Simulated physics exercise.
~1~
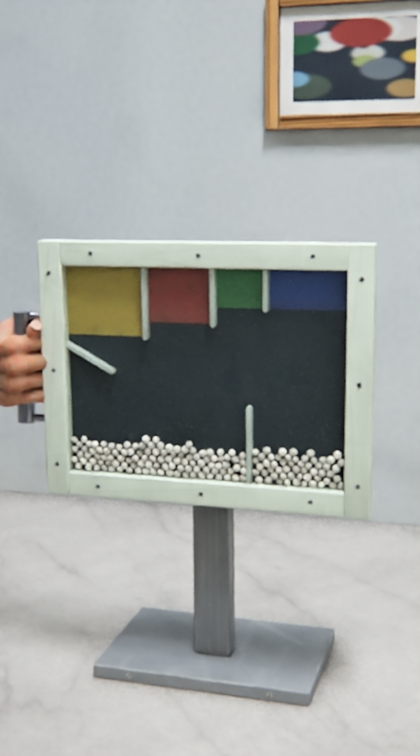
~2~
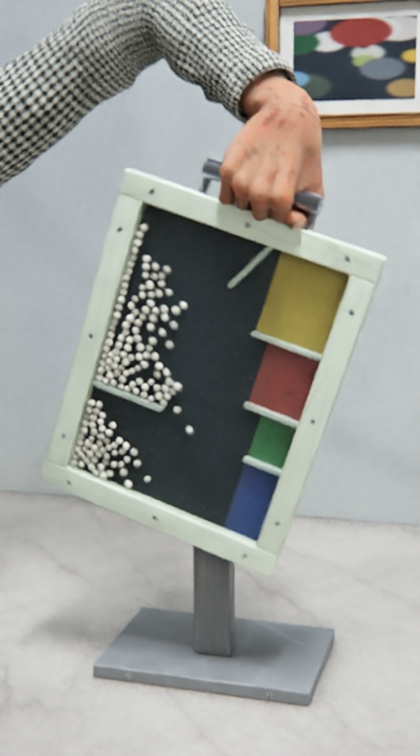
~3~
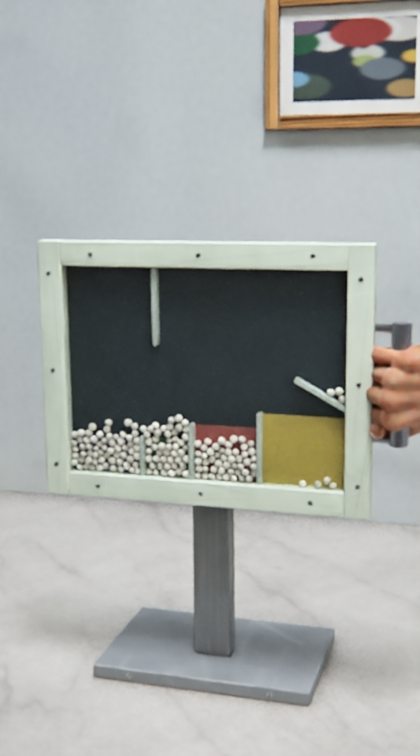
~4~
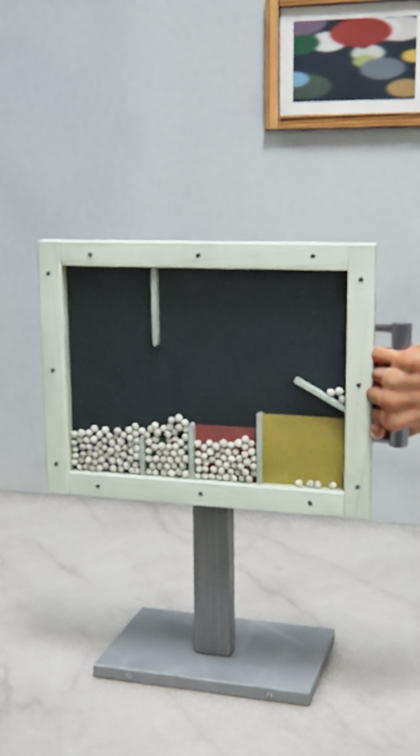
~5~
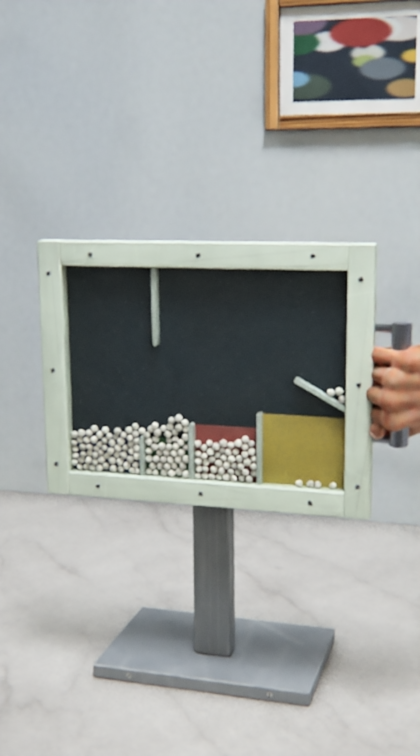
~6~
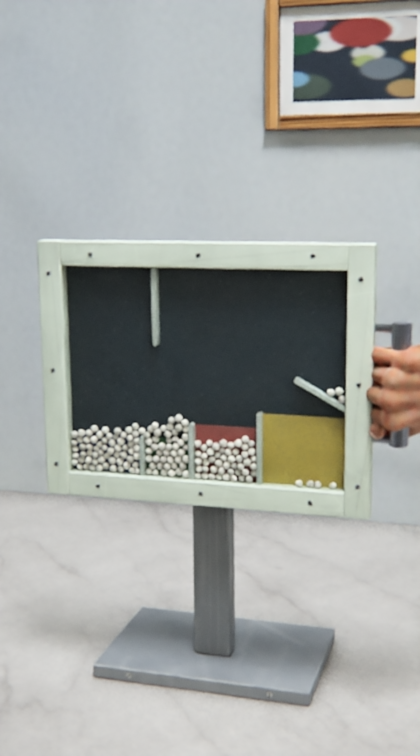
An upright framed box of small white pills is turned clockwise by a hand on its handle until it is upside down, the pills tumbling along the left side. It stops and they lie still, heaped in the blue, green and red pockets, with only a few in the yellow.
